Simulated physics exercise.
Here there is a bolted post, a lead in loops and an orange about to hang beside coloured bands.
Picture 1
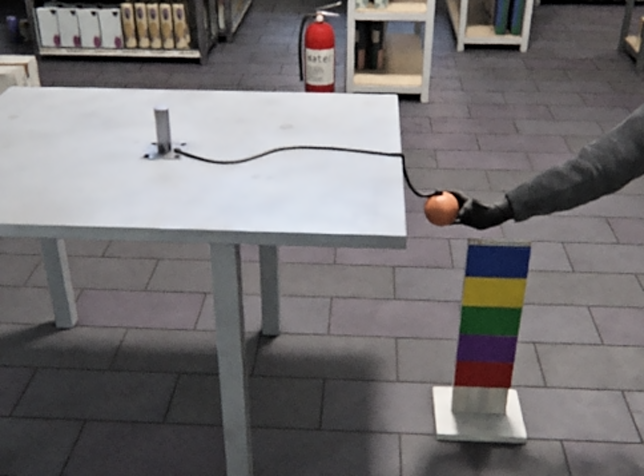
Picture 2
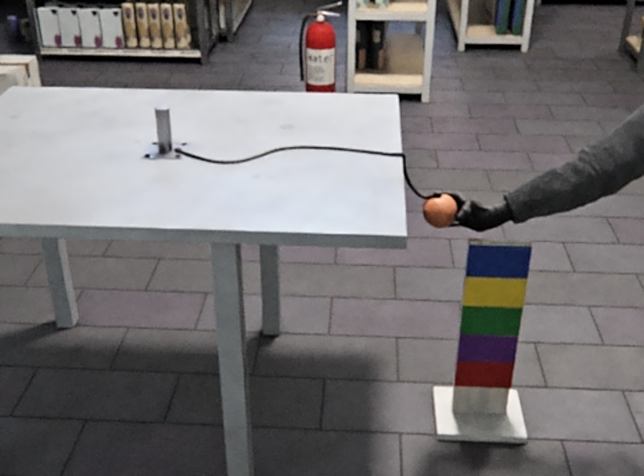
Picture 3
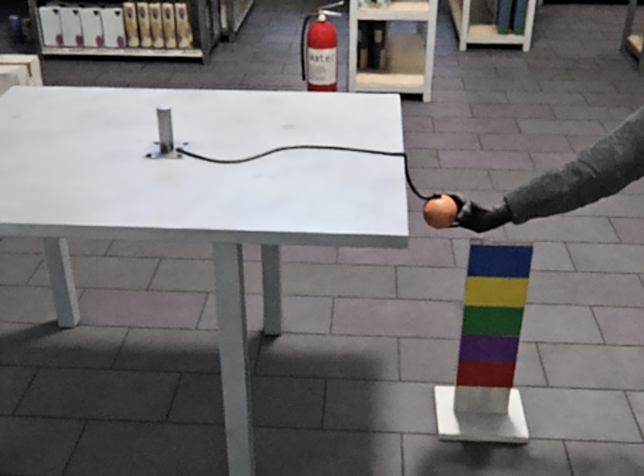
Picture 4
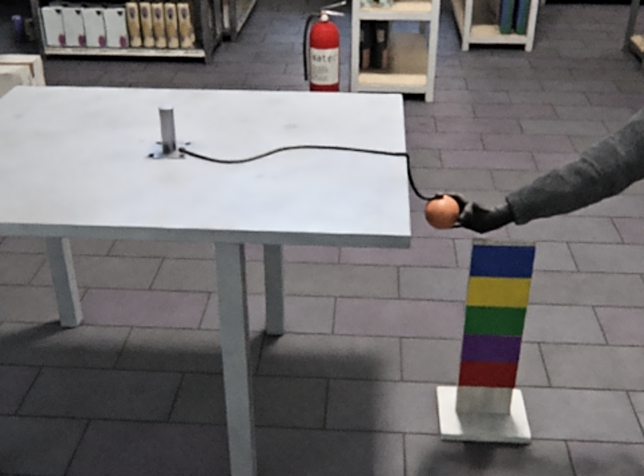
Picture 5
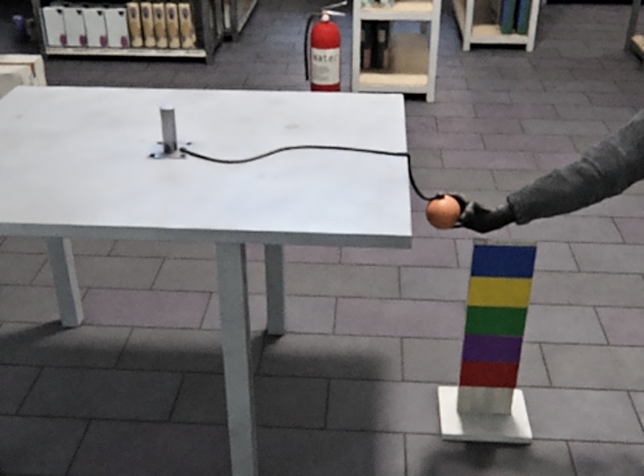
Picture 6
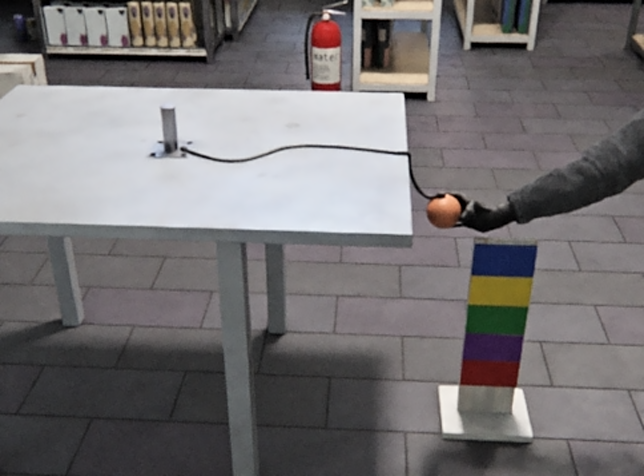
At first, a gloved hand reaching in from the right holds an orange ball-like object at the end of a dark cord that runs across a pale table from a small upright post, above a stand with coloured bands. The hand, object and cord stay practically still while the whole view shifts very slightly.
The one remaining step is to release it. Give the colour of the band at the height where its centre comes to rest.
The band is blue.
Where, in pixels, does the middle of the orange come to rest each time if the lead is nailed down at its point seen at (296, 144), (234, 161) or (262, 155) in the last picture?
In order: (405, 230), then (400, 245), then (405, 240).
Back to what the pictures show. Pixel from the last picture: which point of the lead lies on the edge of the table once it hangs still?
Roughly (389, 152).
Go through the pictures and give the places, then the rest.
Orange (441, 209); blue (498, 263); yellow (494, 293); green (491, 322); purple (487, 349); red (484, 375), in the first picture.
Orange (440, 211); lead through (196, 157) (249, 159) (299, 147) (356, 150) (403, 162), in the second picture.
Orange (440, 212), in the third picture.
Orange (442, 213); lead through (200, 157) (253, 158) (303, 147) (359, 150) (407, 162), in the fourth picture.
Orange (443, 213), in the fifth picture.
Orange (444, 212); lead through (202, 156) (255, 158) (305, 146) (361, 149) (408, 161), in the sixth picture.
Soon after, orange near (387, 243); level with blue.
Then, orange near (412, 253); level with blue.
At rest, orange near (401, 253); level with blue. Its centre hangs level with the blue band.
